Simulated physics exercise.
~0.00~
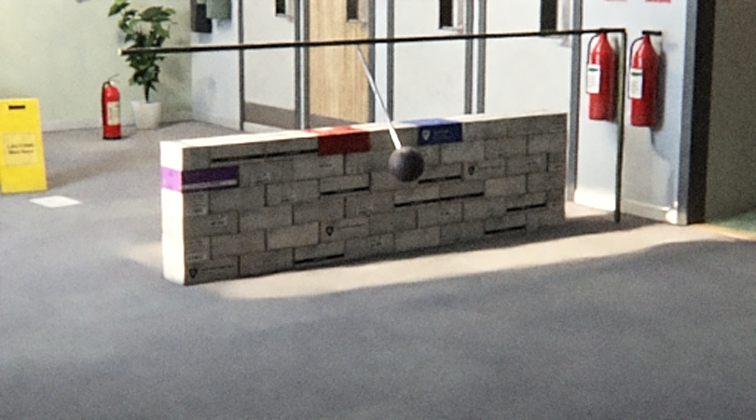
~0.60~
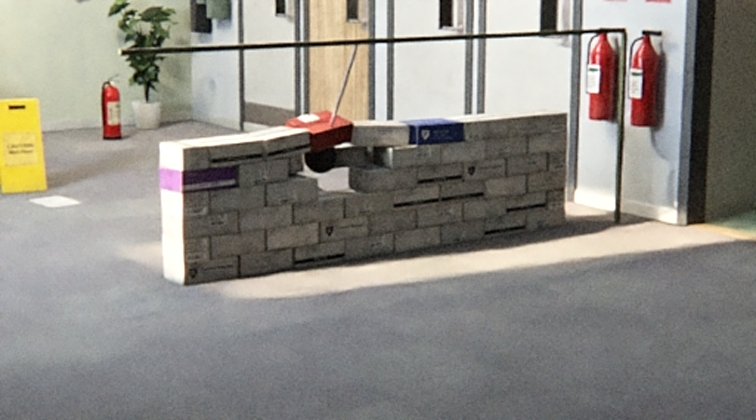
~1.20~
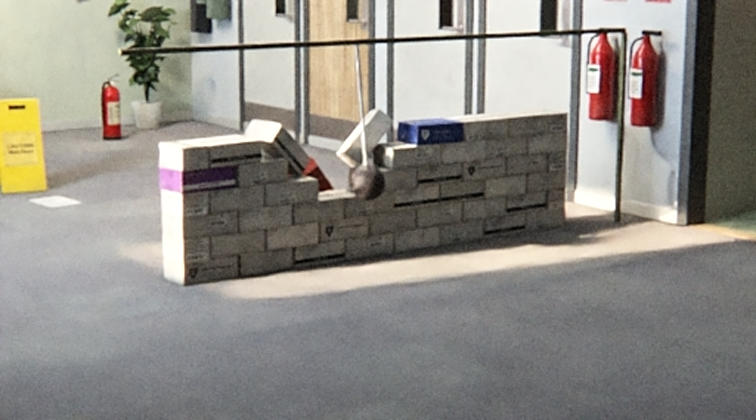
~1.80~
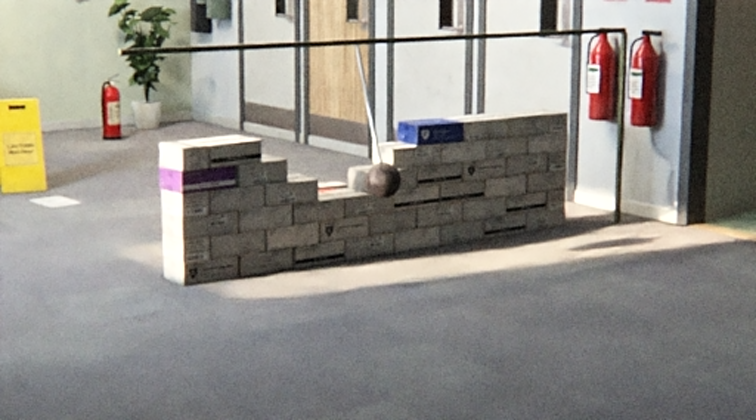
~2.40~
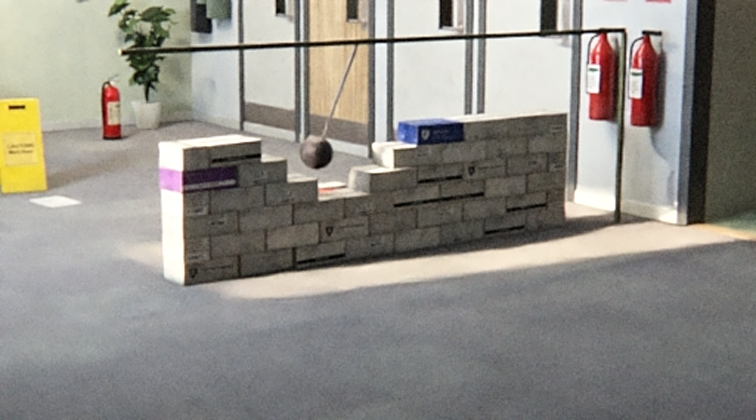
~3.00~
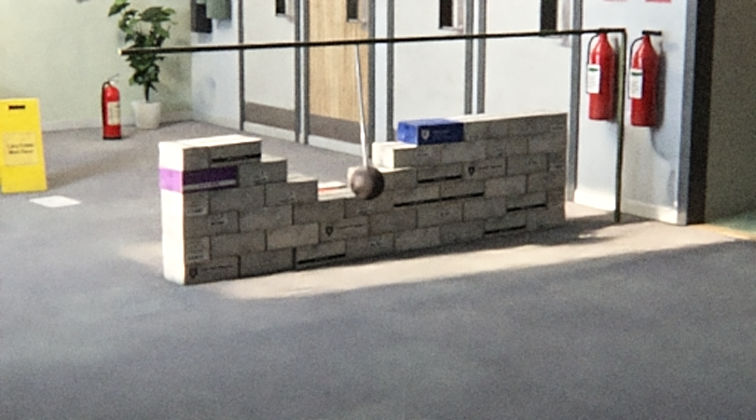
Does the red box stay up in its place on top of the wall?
No, the red box does not stay up. It tips over and drops from the top of the wall after the ball swings in.
